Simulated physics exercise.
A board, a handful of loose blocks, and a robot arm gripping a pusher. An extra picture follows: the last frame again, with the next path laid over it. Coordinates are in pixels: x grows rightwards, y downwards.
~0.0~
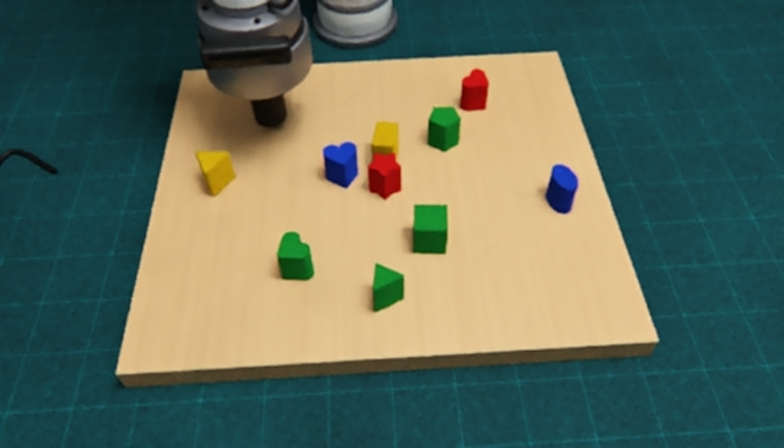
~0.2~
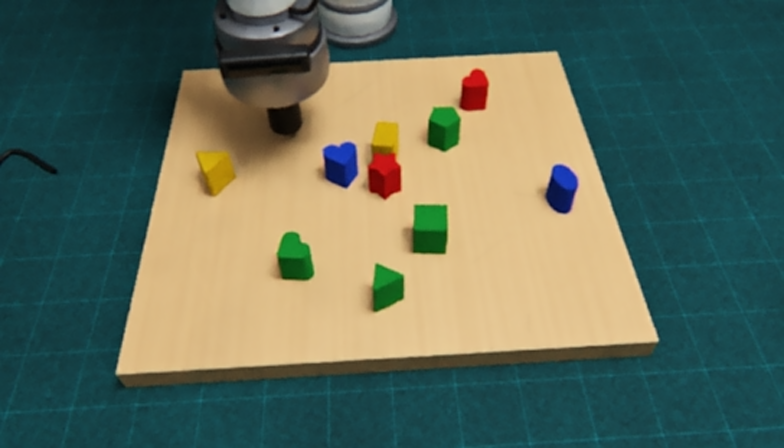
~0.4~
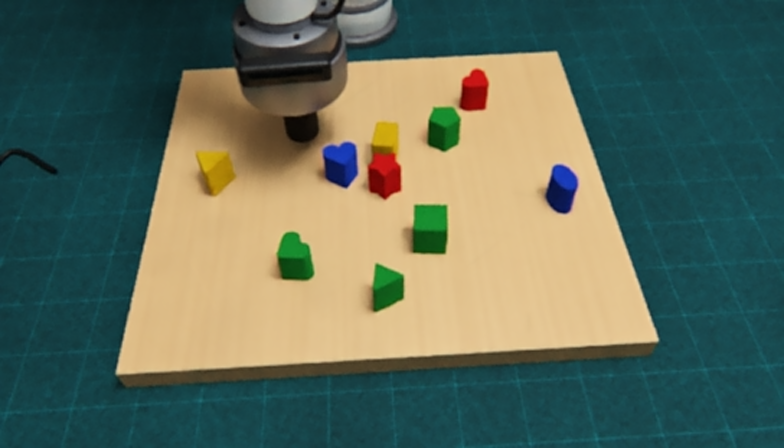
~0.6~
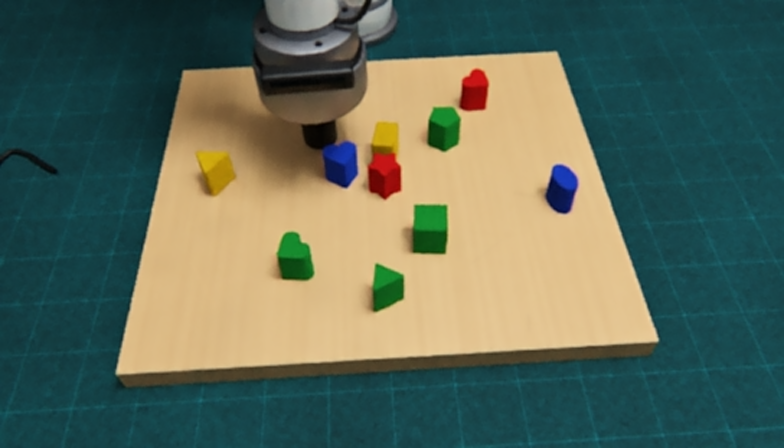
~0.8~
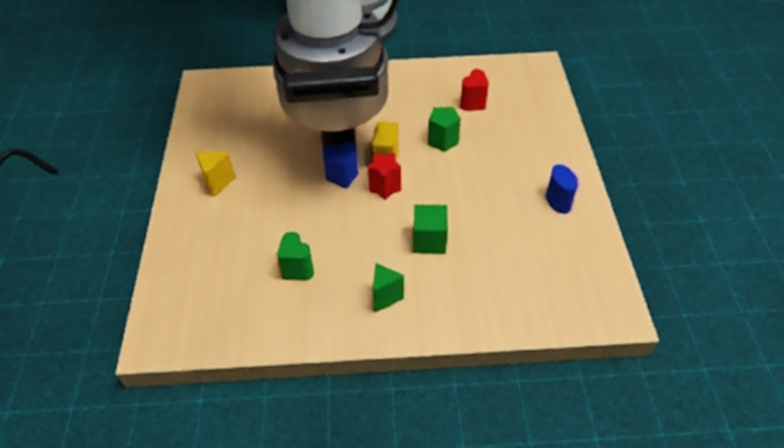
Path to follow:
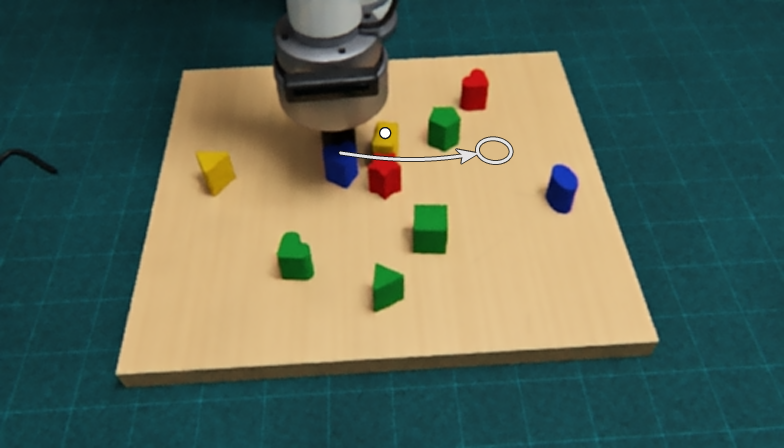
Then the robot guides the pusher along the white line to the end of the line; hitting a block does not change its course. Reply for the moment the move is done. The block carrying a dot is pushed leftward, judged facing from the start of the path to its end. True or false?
My answer: False.
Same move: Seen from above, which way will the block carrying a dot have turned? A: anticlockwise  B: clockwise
Choice B: Clockwise.
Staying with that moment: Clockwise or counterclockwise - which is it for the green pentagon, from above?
That block twists counter-clockwise.
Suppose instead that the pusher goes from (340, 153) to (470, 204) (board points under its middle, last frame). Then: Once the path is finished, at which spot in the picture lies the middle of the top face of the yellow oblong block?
Somewhere near (418, 134).
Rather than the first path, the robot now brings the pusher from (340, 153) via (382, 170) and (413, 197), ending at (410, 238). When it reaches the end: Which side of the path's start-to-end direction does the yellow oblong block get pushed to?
Shifts left.
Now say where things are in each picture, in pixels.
The first picture shows lower end of the pusher at (271, 116), tops of blocks, blue heart-shaped block at (340, 152), yellow oblong block at (385, 133), green pentagon at (445, 115).
The second picture shows pusher at (286, 124), blocks as before.
The third picture shows pusher at (303, 131), blocks as before.
The fourth picture shows pusher at (321, 138), blocks as before.
The fifth picture shows pusher at (340, 145), blue heart-shaped block at (340, 152), yellow oblong block at (385, 133), green pentagon at (445, 115).
The drawn path runs from (340, 153) through (391, 159) and (444, 158) to (494, 150); the dot is on the yellow oblong block.
On the path given first. One third of the way, pusher at (392, 151); yellow oblong block at (420, 137).
Two thirds of the way, pusher at (445, 150); yellow oblong block at (473, 142), turned 30° clockwise; green pentagon at (452, 111), turned 30° anticlockwise.
At the end, pusher at (495, 142); blue heart-shaped block not moved; yellow oblong block at (498, 147), turned 65° clockwise; green pentagon at (454, 109), turned 40° anticlockwise.
